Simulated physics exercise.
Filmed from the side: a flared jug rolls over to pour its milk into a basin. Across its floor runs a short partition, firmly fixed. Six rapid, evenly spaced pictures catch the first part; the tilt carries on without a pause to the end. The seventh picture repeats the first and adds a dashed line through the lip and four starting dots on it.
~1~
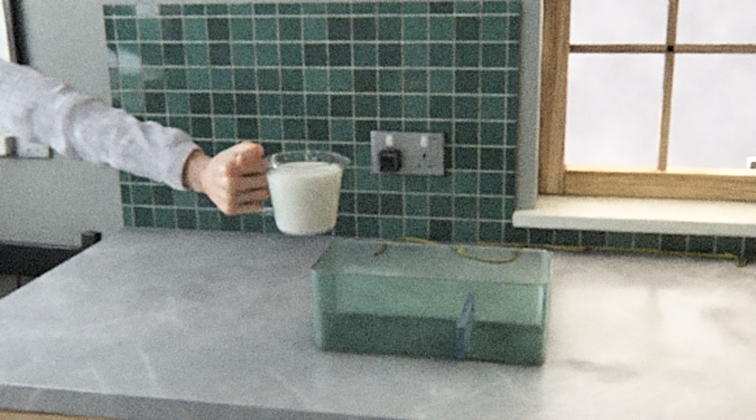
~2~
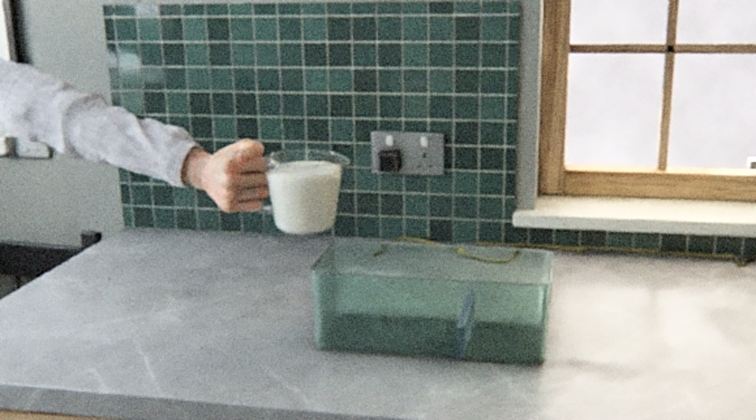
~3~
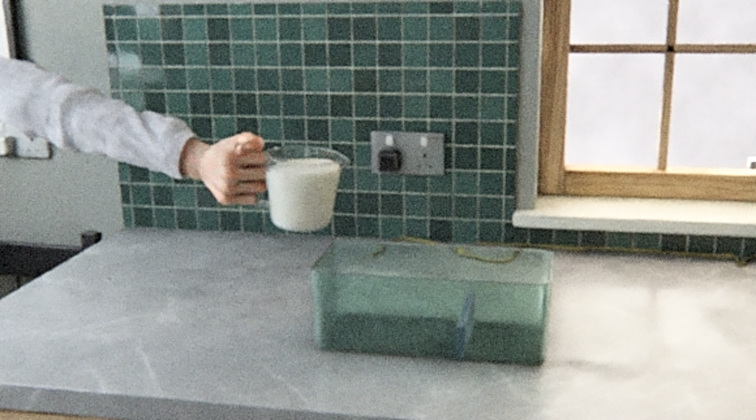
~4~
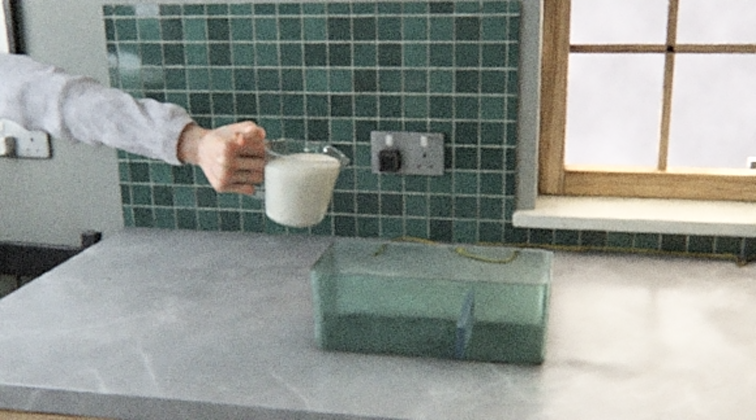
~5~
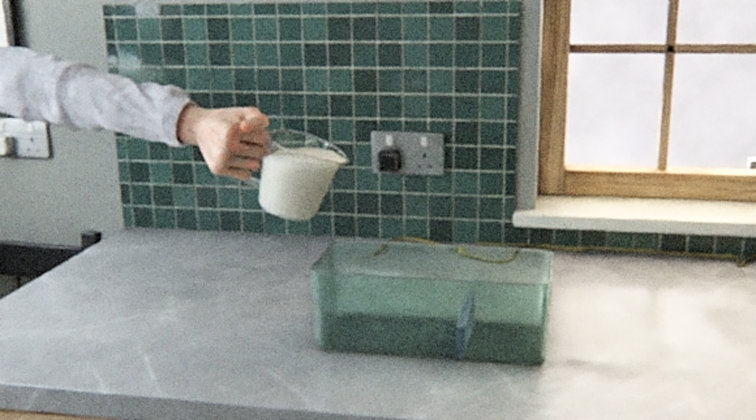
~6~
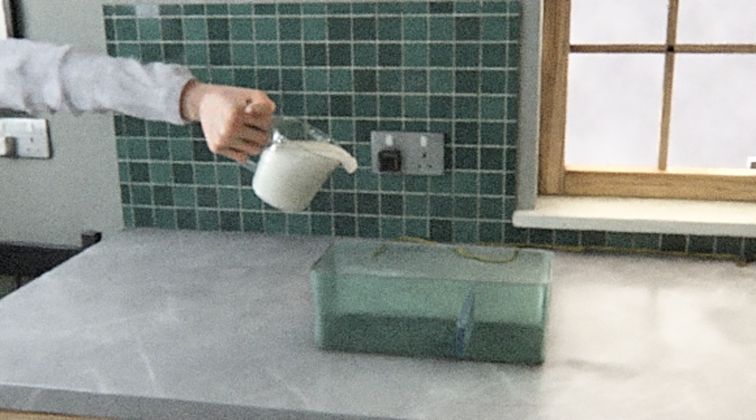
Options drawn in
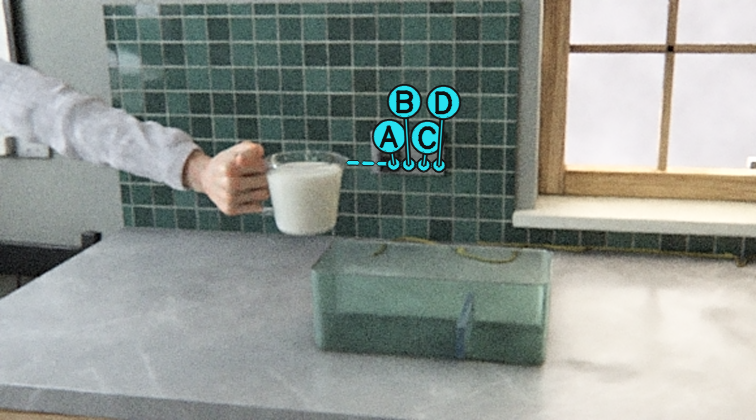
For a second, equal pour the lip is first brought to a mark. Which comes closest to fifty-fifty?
Place A.
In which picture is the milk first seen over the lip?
Picture 6.
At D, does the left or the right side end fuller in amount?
More ends on the right.
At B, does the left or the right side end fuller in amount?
The right one.
On the marked copy, A at (393, 164); B at (408, 164); C at (423, 164); D at (438, 165).
If A is chosen, about 47 % ends left of the wall and 52 % right of it.
If B is chosen, about 13 % ends left of the wall and 86 % right of it.
If C is chosen, about 8 % ends left of the wall and 90 % right of it.
If D is chosen, about 17 % ends left of the wall and 78 % right of it; 5 % is lost outside.
